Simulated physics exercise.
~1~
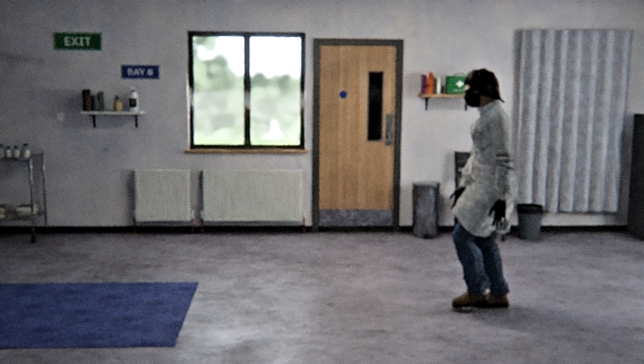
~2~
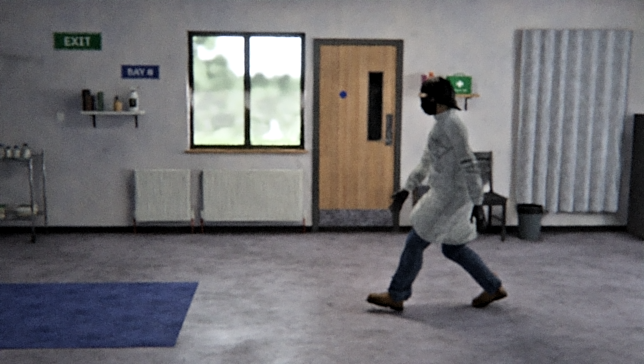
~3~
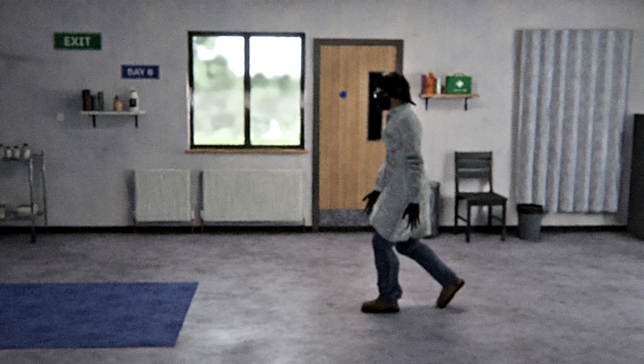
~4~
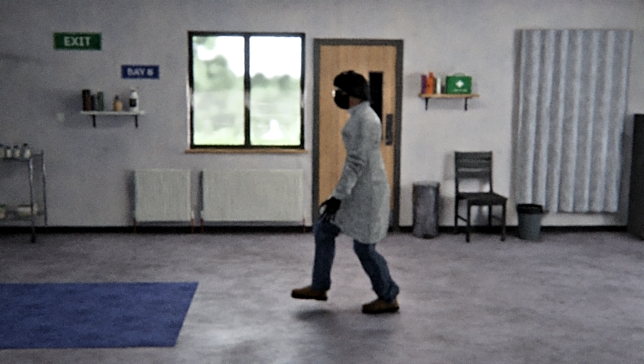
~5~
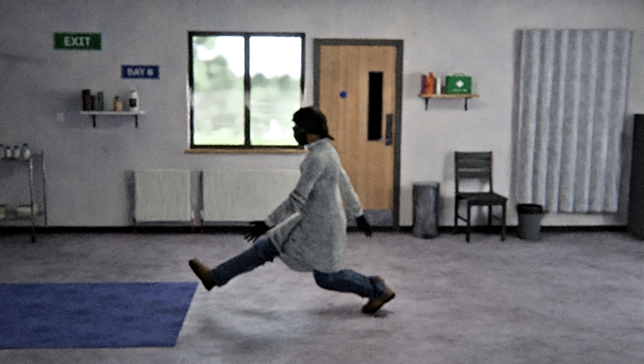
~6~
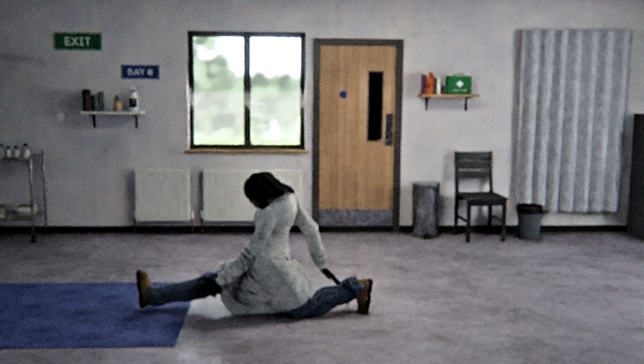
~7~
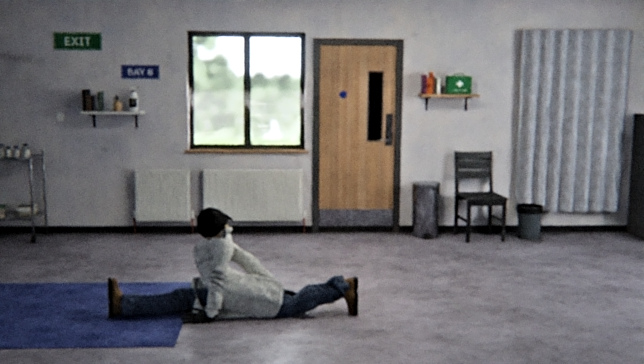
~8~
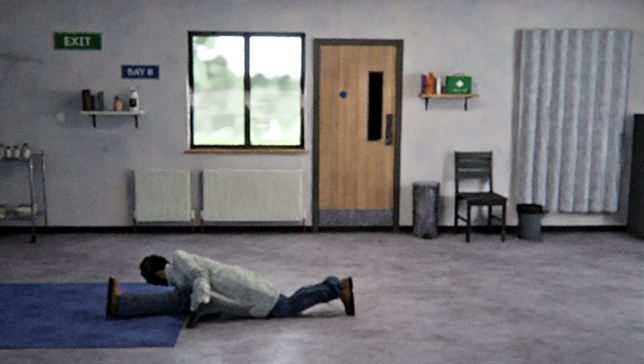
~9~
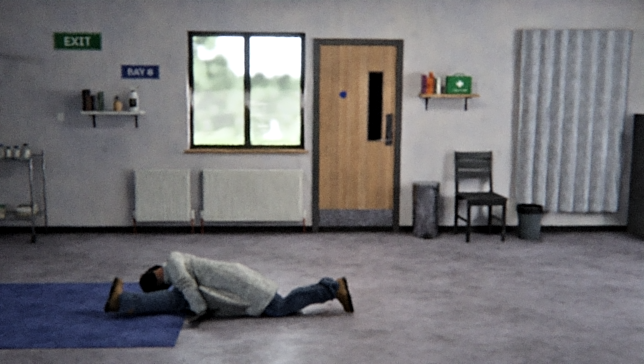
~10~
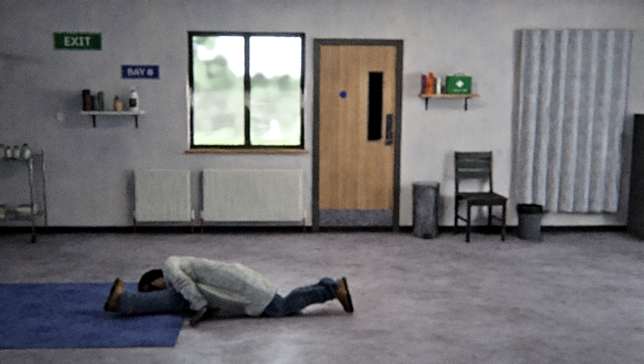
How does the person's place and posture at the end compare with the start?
At the start the person is upright on the right side of the room, in front of the wall near the chair. By the end the person is farther left and down on the floor, folded forward over the front leg at the near edge of the blue mat.
